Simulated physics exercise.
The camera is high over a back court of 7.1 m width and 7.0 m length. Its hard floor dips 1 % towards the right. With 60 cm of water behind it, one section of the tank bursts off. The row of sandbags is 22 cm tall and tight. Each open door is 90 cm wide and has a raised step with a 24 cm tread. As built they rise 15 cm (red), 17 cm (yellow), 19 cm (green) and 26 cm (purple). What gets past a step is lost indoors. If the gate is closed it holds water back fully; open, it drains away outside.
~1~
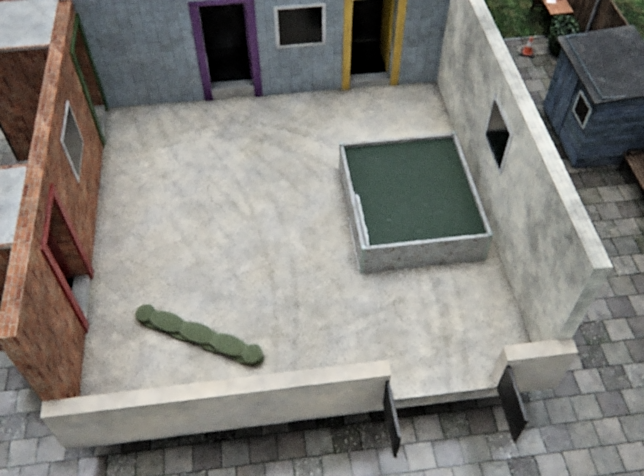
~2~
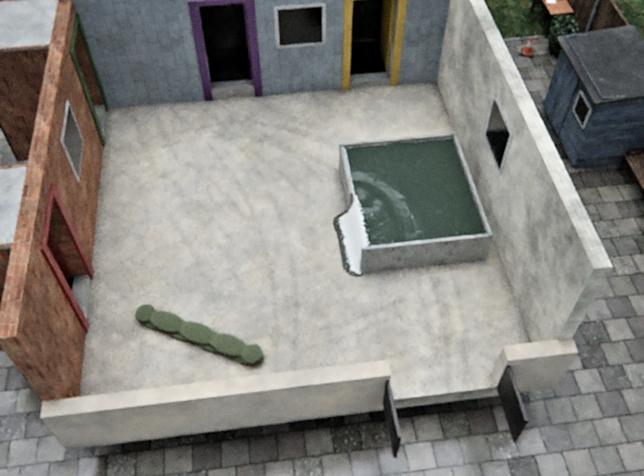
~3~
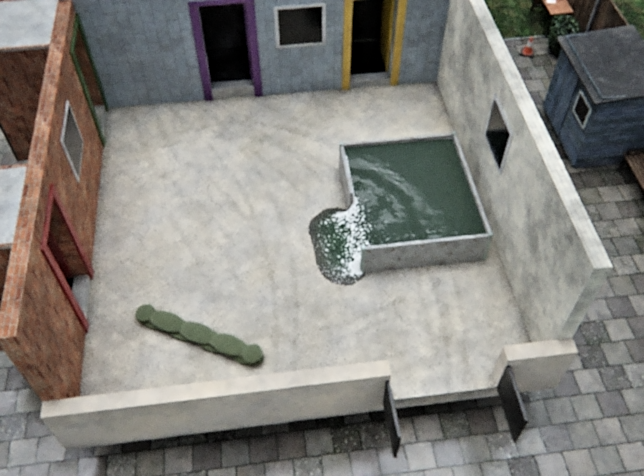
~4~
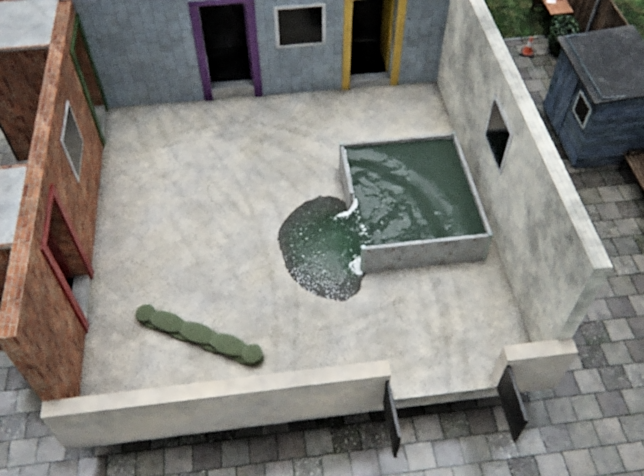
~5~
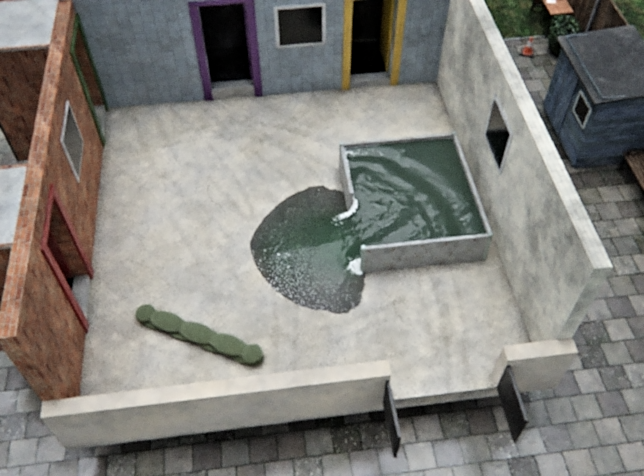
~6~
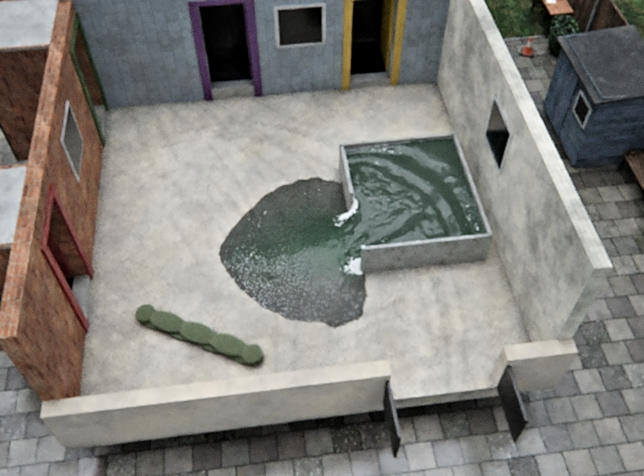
Green water pouring through a gap in the left side of a raised tank, spreading leftward across a walled courtyard's pale floor.
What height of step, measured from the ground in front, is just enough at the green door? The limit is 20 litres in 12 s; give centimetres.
At least 11 cm or so.
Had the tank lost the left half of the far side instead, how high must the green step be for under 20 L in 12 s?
About 14.0 cm.
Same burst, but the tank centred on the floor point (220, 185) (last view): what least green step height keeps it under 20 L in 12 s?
About 14.5 cm.
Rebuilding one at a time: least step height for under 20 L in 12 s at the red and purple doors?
Roughly 18 cm at red and 5.0 cm at purple.
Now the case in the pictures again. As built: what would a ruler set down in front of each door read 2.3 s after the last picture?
In cm: Red 21, yellow 0, green 1, purple 0.
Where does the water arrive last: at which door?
It is the yellow one.
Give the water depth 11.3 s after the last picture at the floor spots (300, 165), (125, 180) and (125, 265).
Roughly 3, 6 and 5 cm, in turn.
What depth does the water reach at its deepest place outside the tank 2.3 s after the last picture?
Roughly 28 cm.
Then, 0.7 s after the last picture water covers 25 % of the floor, deepest (34 cm) near (352, 255); it has not reached the green door.
Then, 2.3 s after the last picture water covers 45 % of the floor, deepest (28 cm) near (93, 265); it has not reached the green door.
Then, 11.3 s after the last picture water covers 95 % of the floor, deepest (14 cm) near (489, 233); 6 cm at the green door, 0 litres in over its 19 cm step.
At the green door as built, the water peaked near 15 cm, 5.5 s after the last picture.
With a step of 9 cm, 38 litres would have come in within the 12 s; with 12 cm, 14 litres. So under 20 litres takes about 11 cm.
